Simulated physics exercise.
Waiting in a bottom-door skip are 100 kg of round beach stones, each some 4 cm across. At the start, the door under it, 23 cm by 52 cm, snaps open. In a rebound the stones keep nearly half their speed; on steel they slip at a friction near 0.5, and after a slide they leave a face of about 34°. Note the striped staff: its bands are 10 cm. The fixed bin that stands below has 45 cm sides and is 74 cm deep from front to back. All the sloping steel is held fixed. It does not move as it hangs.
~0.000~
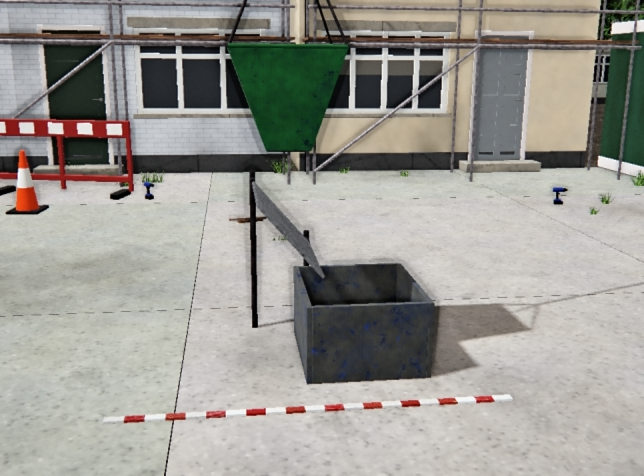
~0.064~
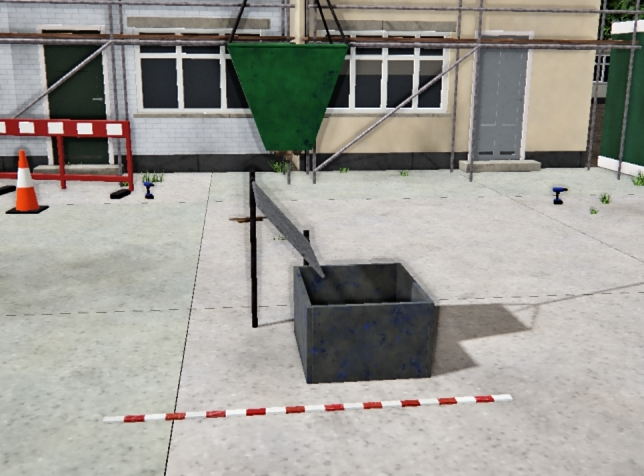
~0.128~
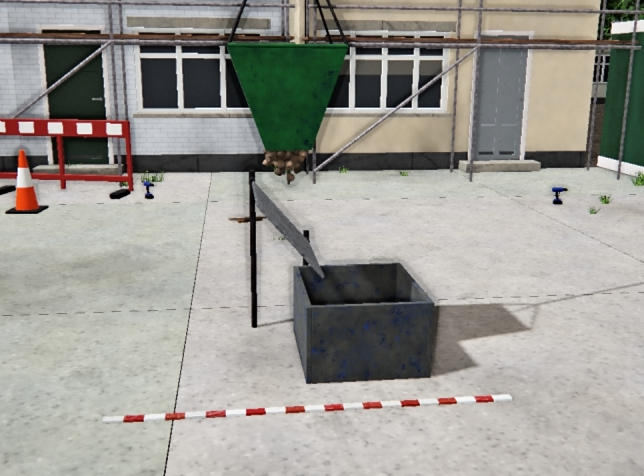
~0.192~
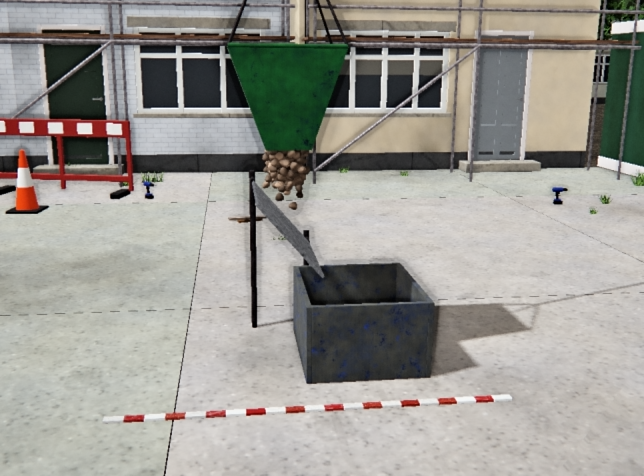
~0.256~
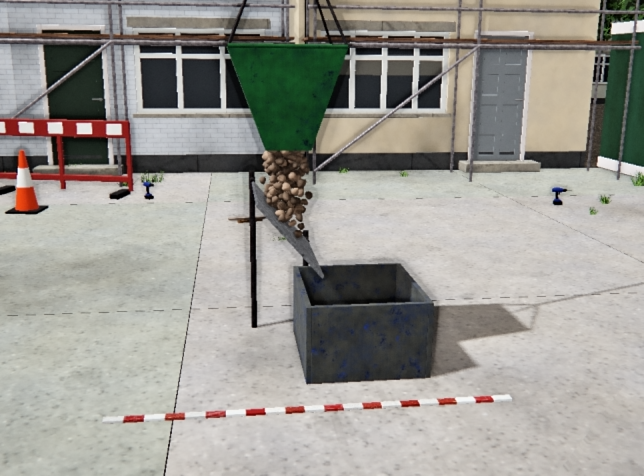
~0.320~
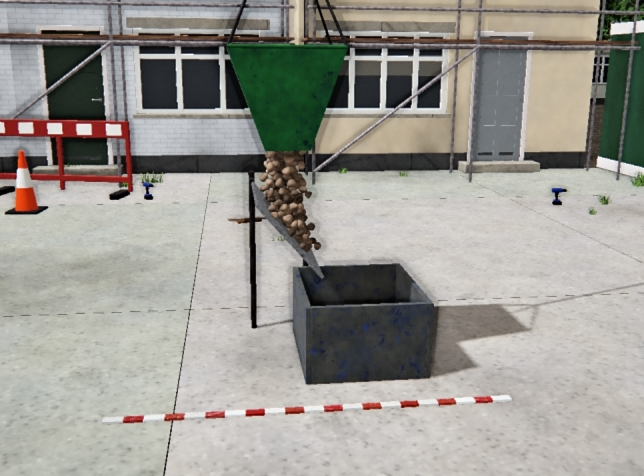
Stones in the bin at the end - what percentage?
Roughly 90 percent.
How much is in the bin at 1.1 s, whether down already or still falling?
Roughly 90 percent by that time.
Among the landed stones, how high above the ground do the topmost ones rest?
About 26 cm above the ground.
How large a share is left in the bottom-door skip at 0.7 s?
5 %, roughly.
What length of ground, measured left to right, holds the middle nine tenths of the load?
Roughly 70 cm.
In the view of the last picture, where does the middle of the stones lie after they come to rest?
I'd point to close to (376, 336) in the last picture.
After 0.7 s, 4 % in the bottom-door skip, 31 % on the steel, 15 % falling or lying left of the bin, 46 % falling or lying in the bin, 5 % falling or lying beside or right of the bin; the stones farthest right are at (407, 338).
After 1.1 s, 0 % in the bottom-door skip, 1 % on the steel, 88 % falling or lying in the bin, 10 % falling or lying beside or right of the bin; the stones farthest right are at (468, 355).
After 1.7 s, 0 % in the bottom-door skip, 90 % falling or lying in the bin, 10 % falling or lying beside or right of the bin; the stones farthest right are at (544, 353).
After 2.6 s, 0 % in the bottom-door skip, 90 % falling or lying in the bin, 10 % falling or lying beside or right of the bin; the stones farthest right are at (542, 334).
After 4.5 s, 0 % in the bottom-door skip, 90 % in the bin, 10 % beside or right of the bin; the stones farthest right are at (542, 334).
